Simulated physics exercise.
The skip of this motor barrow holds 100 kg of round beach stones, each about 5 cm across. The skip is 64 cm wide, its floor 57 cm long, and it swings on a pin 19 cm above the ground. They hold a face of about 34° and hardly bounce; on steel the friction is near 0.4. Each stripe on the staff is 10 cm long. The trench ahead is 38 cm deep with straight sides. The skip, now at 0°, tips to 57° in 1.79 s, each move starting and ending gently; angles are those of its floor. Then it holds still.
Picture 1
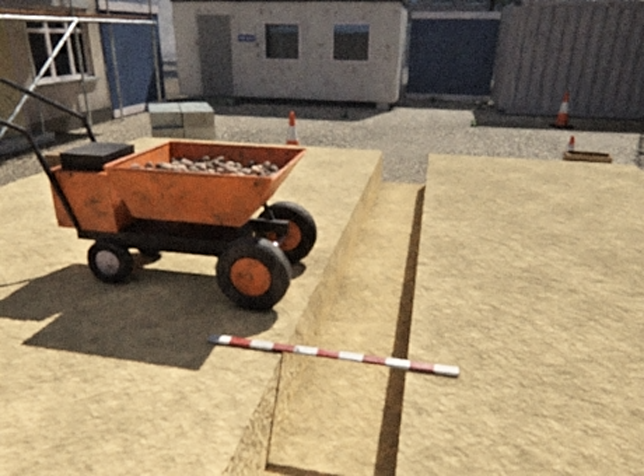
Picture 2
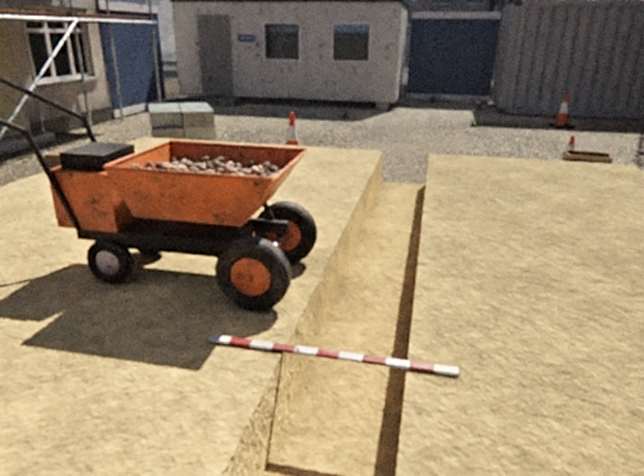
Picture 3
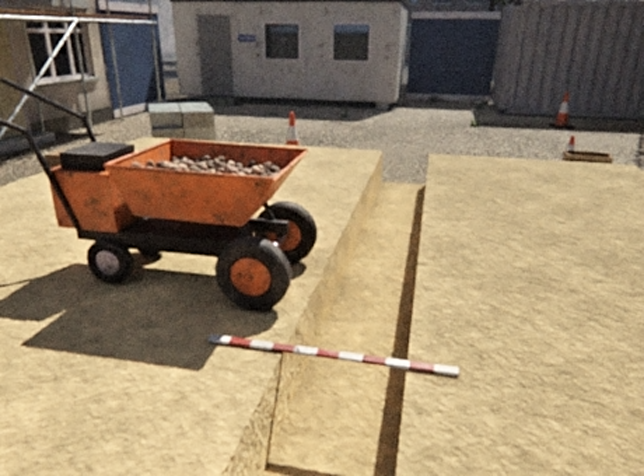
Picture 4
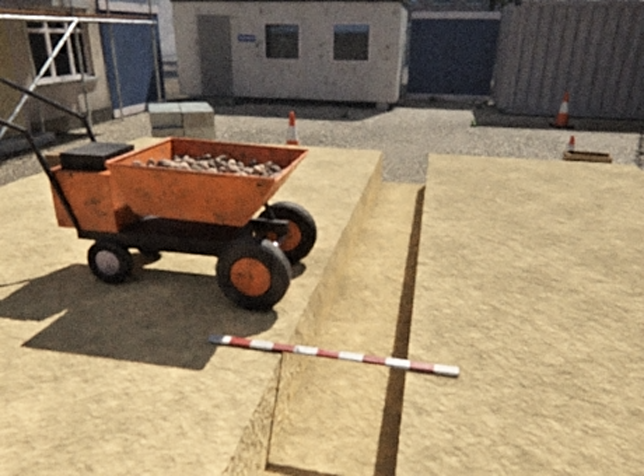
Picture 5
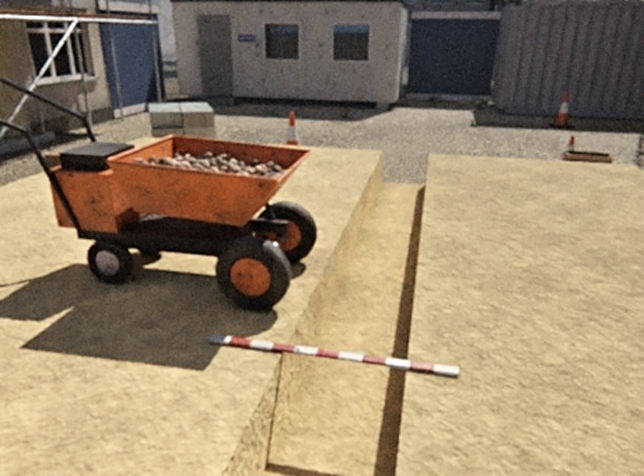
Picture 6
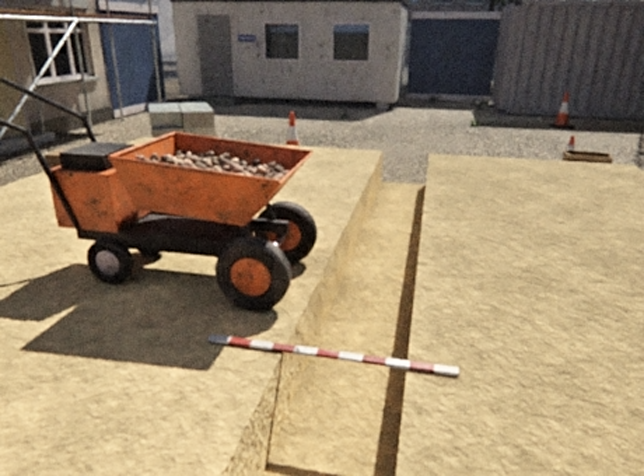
In the video, an orange motor barrow loaded with round stones stands on sandy ground beside a straight trench, with a red and white striped staff lying across it, while its skip tilts very slightly and the wheels stay still.
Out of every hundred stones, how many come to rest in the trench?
Some 62 per cent of it.
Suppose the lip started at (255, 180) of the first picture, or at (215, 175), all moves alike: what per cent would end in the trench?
First some 70, then 70 per cent.
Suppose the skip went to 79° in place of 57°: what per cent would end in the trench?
In that case some 80 per cent.
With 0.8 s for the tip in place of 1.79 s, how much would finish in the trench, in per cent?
In that case some 50 per cent.
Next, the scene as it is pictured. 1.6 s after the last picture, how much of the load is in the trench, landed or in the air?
Some 25 per cent.
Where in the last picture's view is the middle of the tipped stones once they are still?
Around (383, 347).
Then, 1.0 s after the last picture the floor is at 48°, 100 % in the skip; the foremost stones are at (339, 215).
Then, 1.6 s after the last picture the floor is at 57°, 73 % in the skip, 25 % in the trench, 2 % past the trench; the foremost stones are at (430, 300).
Then, 1.9 s after the last picture the floor is at 57°, 49 % in the skip, 42 % in the trench, 9 % past the trench; the foremost stones are at (490, 295).
Then, 3.9 s after the last picture the floor is at 57°, 29 % in the skip, 62 % in the trench, 9 % past the trench; the foremost stones are at (527, 297).
